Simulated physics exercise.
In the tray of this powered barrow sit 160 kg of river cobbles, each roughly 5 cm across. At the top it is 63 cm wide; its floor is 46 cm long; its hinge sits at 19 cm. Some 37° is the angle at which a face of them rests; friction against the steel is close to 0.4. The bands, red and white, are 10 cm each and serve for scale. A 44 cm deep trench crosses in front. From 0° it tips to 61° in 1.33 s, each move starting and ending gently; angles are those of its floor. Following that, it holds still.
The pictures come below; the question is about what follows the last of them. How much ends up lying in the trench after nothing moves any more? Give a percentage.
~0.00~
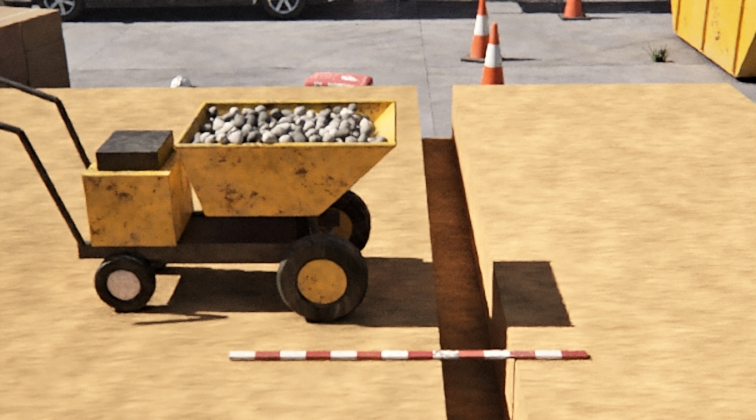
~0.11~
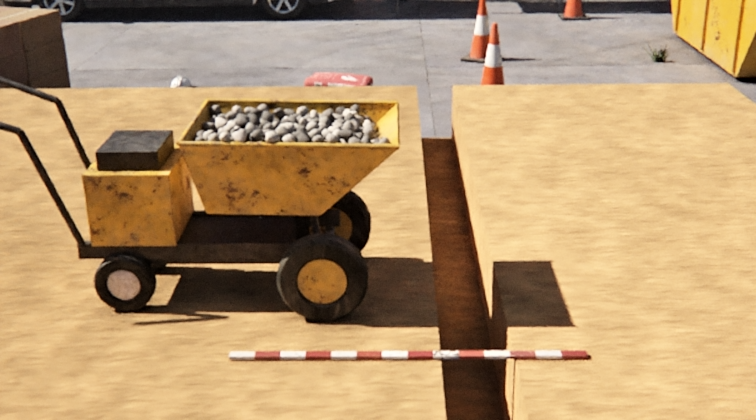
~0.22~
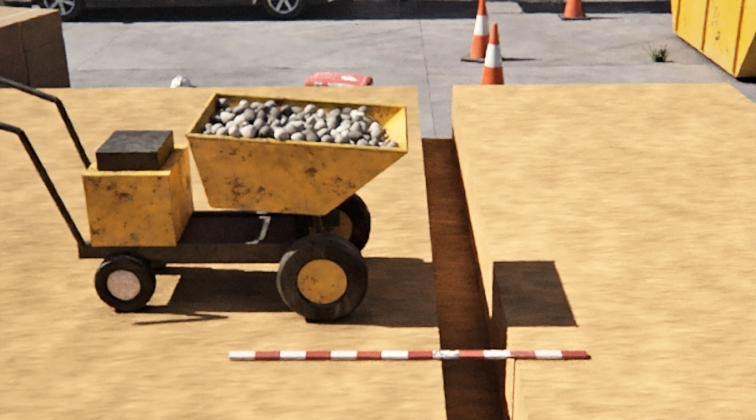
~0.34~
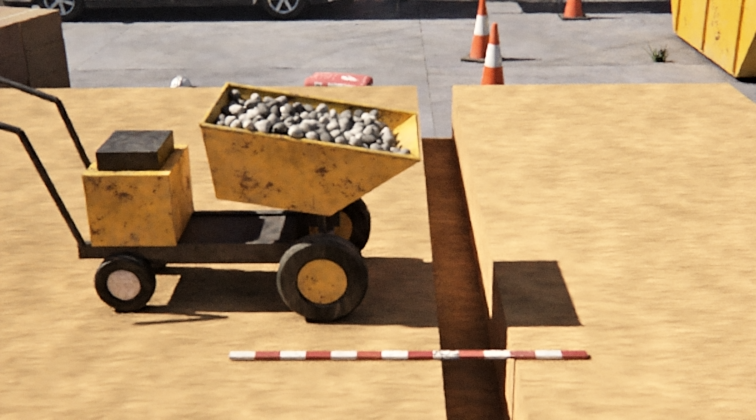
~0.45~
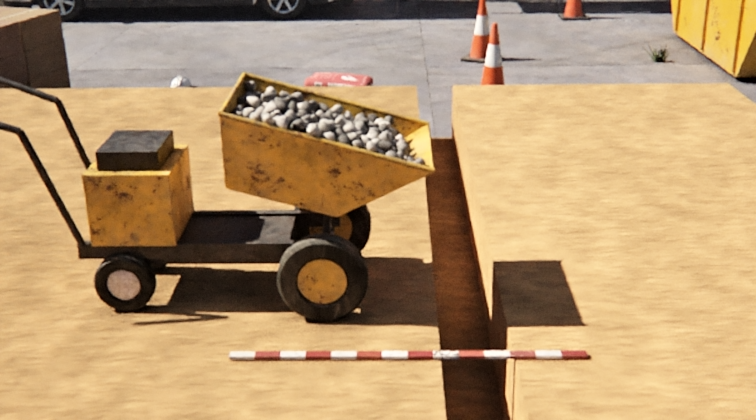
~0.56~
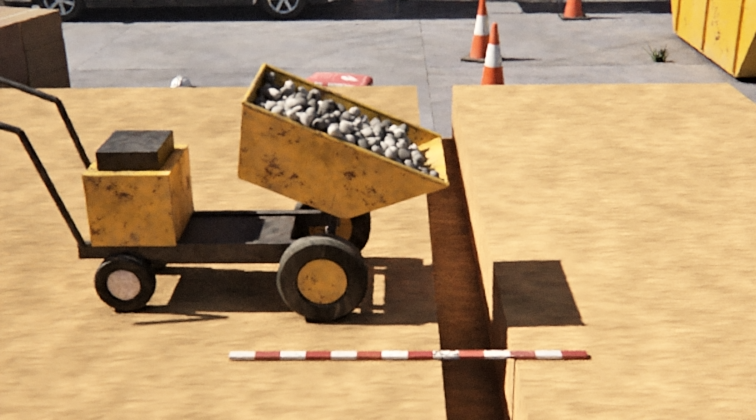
A share of about 49 per cent.
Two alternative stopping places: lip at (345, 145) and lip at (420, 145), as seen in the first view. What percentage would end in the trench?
It comes to about 90 and 25 in a hundred.
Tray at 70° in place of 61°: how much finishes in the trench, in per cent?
Close to 45 per cent then.
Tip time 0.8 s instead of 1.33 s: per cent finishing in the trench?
Around 40 per cent would end in the trench.
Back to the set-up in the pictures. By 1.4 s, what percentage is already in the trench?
Approx. 5 % of the load.
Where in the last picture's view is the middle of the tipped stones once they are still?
Resting centre: About (504, 285).
After 1.0 s the floor is at 52°; 100 % in the tray; the foremost stones are at (476, 223).
After 1.4 s the floor is at 61°; 71 % in the tray, 6 % in the trench, 23 % past the trench; the foremost stones are at (574, 280).
After 1.8 s the floor is at 61°; 42 % in the tray, 12 % in the trench, 46 % past the trench; the foremost stones are at (673, 287).
After 3.7 s the floor is at 61°; 0 % in the tray, 49 % in the trench, 51 % past the trench; the foremost stones are at (751, 289).
